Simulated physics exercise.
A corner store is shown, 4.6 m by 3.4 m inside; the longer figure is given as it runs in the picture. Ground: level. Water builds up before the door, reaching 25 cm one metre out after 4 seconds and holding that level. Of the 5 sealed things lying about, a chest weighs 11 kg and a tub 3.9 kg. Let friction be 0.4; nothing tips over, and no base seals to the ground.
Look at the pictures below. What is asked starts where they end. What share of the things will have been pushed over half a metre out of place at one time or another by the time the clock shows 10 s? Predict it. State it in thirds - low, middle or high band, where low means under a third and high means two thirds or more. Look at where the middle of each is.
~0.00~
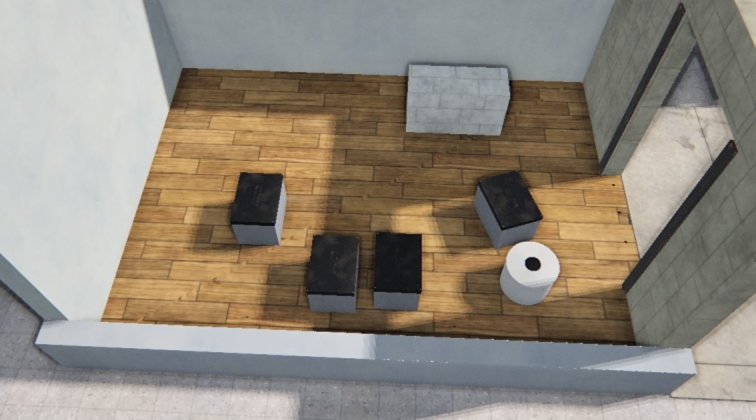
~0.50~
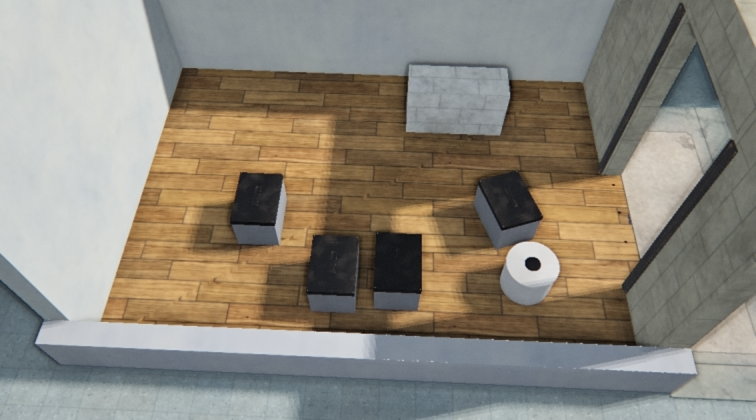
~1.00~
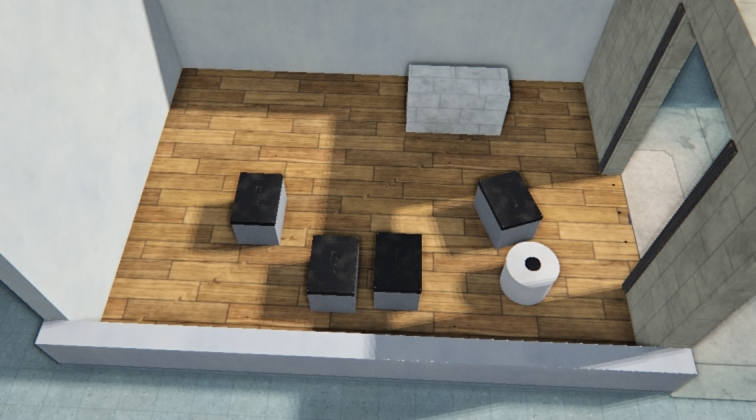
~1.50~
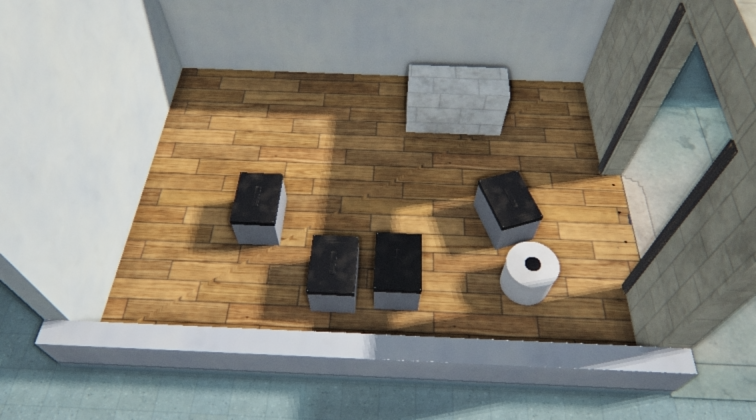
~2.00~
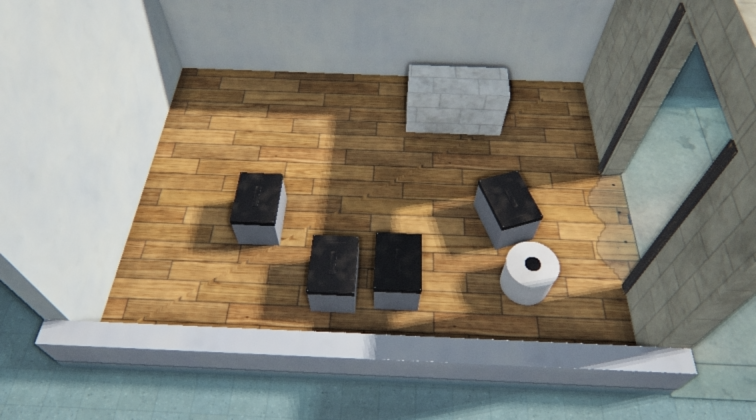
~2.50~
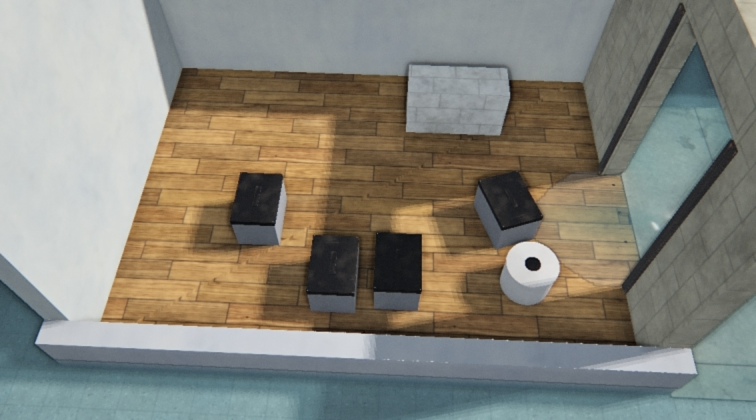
High band.
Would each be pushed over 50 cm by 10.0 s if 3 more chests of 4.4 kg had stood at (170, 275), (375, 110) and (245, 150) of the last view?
Note, in order of listing: Stays below the threshold, stays below the threshold, crosses the threshold.
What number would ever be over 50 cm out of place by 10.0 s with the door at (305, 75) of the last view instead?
Result: 5.
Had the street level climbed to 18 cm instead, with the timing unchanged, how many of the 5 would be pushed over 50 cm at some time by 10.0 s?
Count under that change: 5.
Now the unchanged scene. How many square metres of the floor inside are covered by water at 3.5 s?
Around 3.0 m2 of it.
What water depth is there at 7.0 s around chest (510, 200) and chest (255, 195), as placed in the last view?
First about 10 cm, second about 11 cm.
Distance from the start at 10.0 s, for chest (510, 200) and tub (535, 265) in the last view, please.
Shifts: 300 cm / 250 cm.
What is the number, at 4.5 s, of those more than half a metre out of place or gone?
That would be 2.
After 3.5 s 0 of 5 are over 50 cm from their spots; 0 afloat.
After 4.5 s 2 of 5 are over 50 cm from their spots; 1 afloat.
After 7.0 s 5 of 5 are over 50 cm from their spots; 5 afloat.
After 10.0 s 5 of 5 are over 50 cm from their spots, and 5 have been at some point; 5 afloat.
